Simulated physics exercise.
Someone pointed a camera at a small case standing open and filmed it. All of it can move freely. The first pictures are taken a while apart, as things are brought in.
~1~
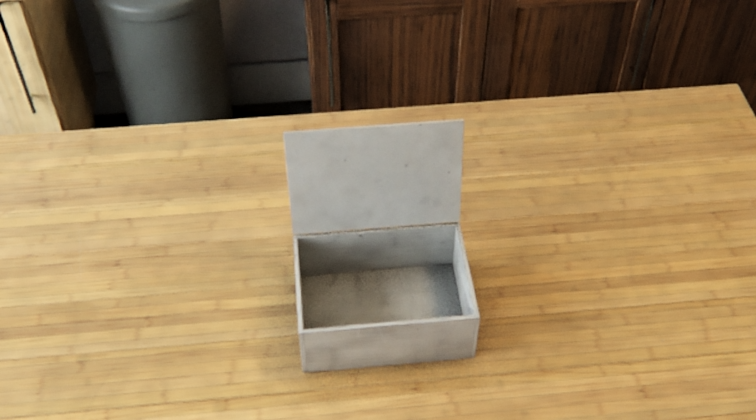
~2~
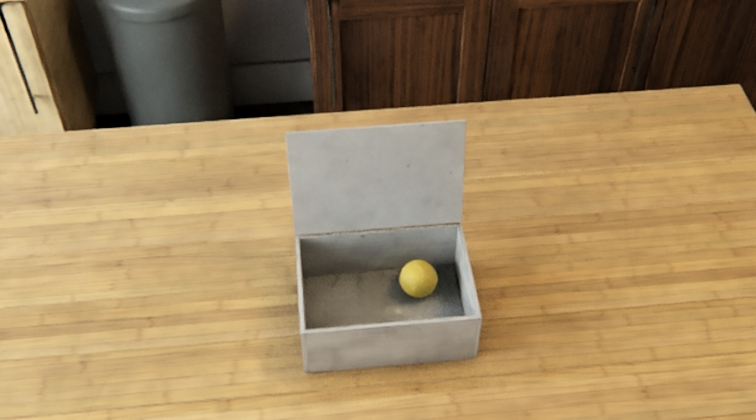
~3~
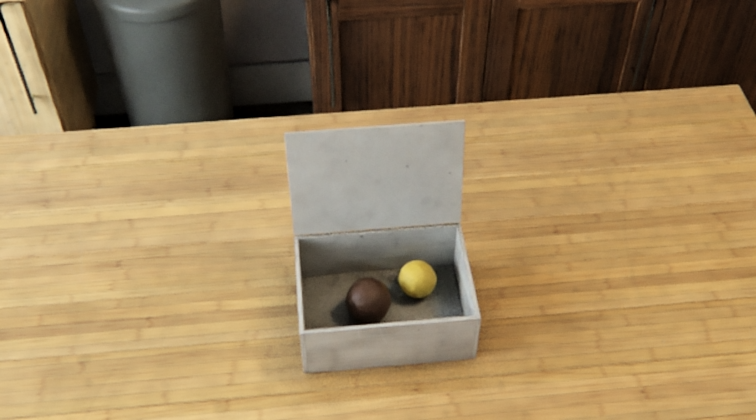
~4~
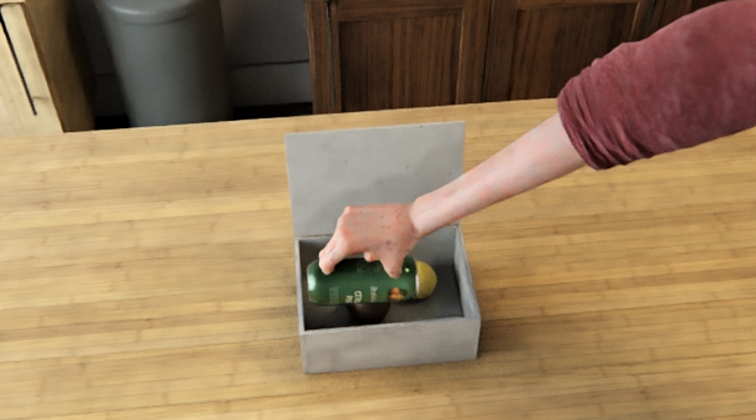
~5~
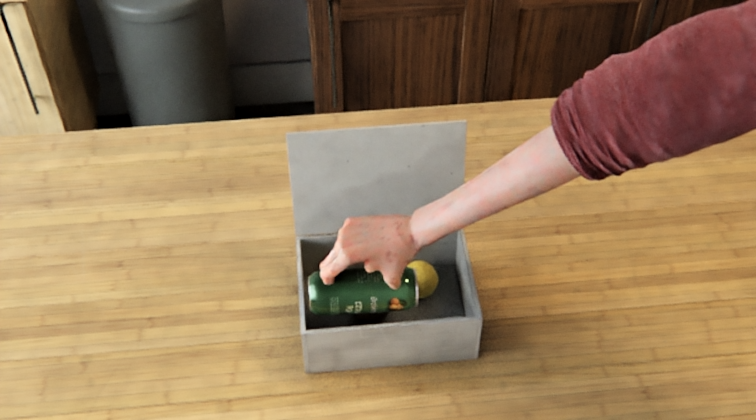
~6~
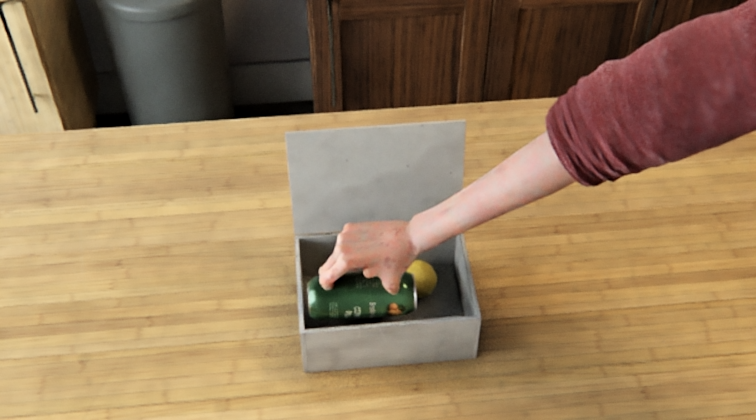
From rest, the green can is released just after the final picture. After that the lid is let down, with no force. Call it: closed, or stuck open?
Closed.
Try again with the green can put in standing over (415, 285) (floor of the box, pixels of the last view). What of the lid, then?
Note: It lowers fully.
Then, 0.40 s on from there, green can shifted about its own width near (373, 329); brown lemon shifted a little.
Then, 1.40 s on from there, lid 74° above the rim; green can shifted about its own width near (373, 327); brown lemon shifted about its own width.
Then, 1.70 s on from there, lid 44° above the rim; green can shifted about its own width near (373, 326); brown lemon shifted about its own width.
Then, 1.90 s on from there, lid 15° above the rim; green can shifted about its own width near (373, 326); brown lemon shifted about its own width.
In the end, lid shut; moved from the start, green can; the other 2 unmoved. At the end, from the last picture's camera, green can near (373, 326).
